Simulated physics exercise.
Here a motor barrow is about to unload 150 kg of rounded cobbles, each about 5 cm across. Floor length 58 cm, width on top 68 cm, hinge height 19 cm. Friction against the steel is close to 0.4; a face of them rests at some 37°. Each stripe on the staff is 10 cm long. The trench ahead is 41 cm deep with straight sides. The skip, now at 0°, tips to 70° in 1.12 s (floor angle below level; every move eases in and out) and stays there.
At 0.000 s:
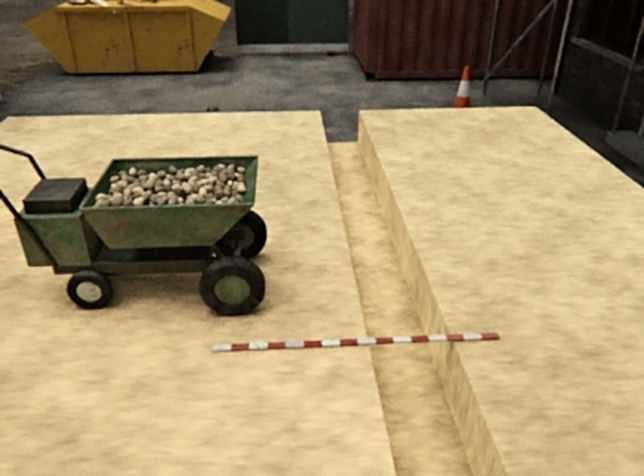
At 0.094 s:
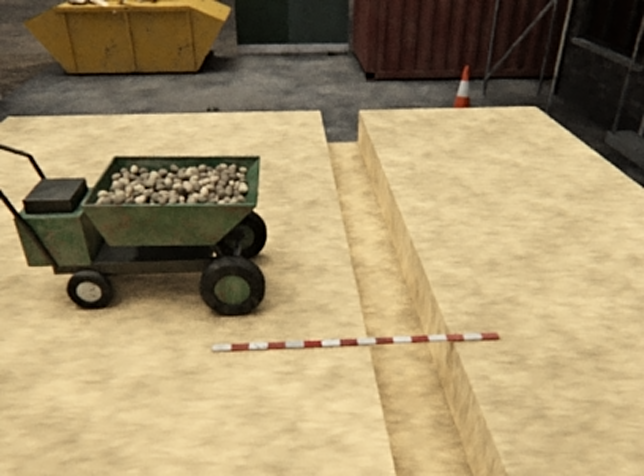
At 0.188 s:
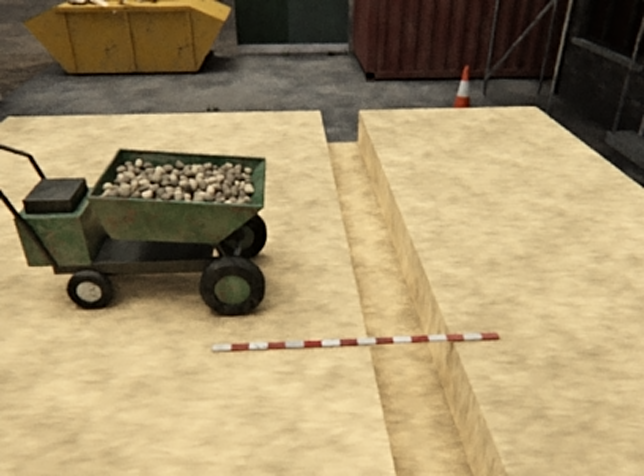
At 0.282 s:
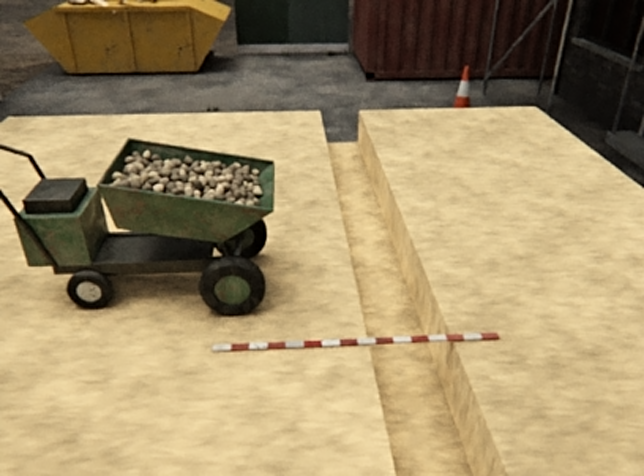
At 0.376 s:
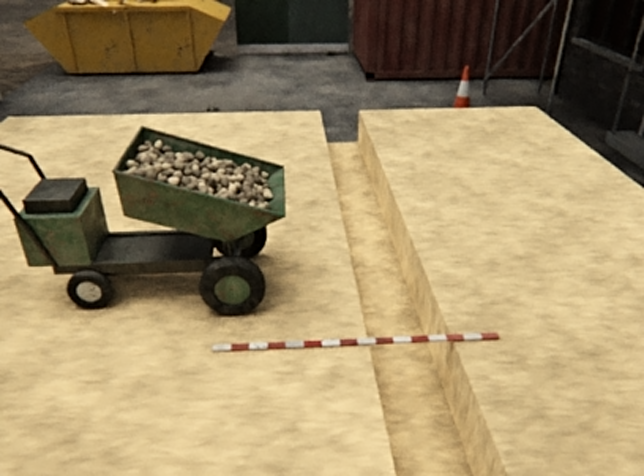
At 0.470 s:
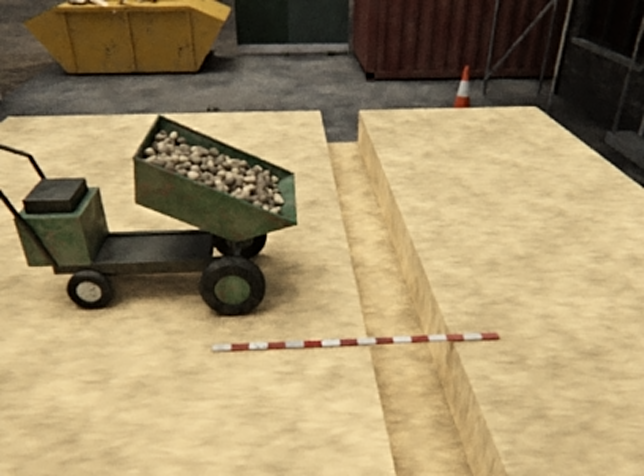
The footage shows a green motor barrow loaded with rounded cobbles standing on pale ground left of a straight trench, its skip resting level at first, then tilting steadily forward to the right as its rear end rises.
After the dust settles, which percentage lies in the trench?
Some 90 per cent of it.
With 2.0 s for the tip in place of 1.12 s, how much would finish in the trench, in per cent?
Then about 90 per cent.
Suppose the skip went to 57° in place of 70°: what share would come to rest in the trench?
It would be near 60 per cent.
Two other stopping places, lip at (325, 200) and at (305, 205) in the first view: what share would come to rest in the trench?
First some 65, then 90 per cent.
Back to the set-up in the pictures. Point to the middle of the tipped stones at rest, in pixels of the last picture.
Near (389, 318).
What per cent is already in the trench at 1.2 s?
Some 35 per cent.
After 0.8 s the floor is at 59°; 100 % in the skip; the foremost stones are at (323, 232).
After 1.2 s the floor is at 70°; 52 % in the skip, 13 % short of the trench, 35 % in the trench; the foremost stones are at (408, 308).
After 1.6 s the floor is at 70°; 16 % in the skip, 13 % short of the trench, 71 % in the trench; the foremost stones are at (421, 317).
After 3.5 s the floor is at 70°; 0 % in the skip, 10 % short of the trench, 90 % in the trench; the foremost stones are at (422, 319).
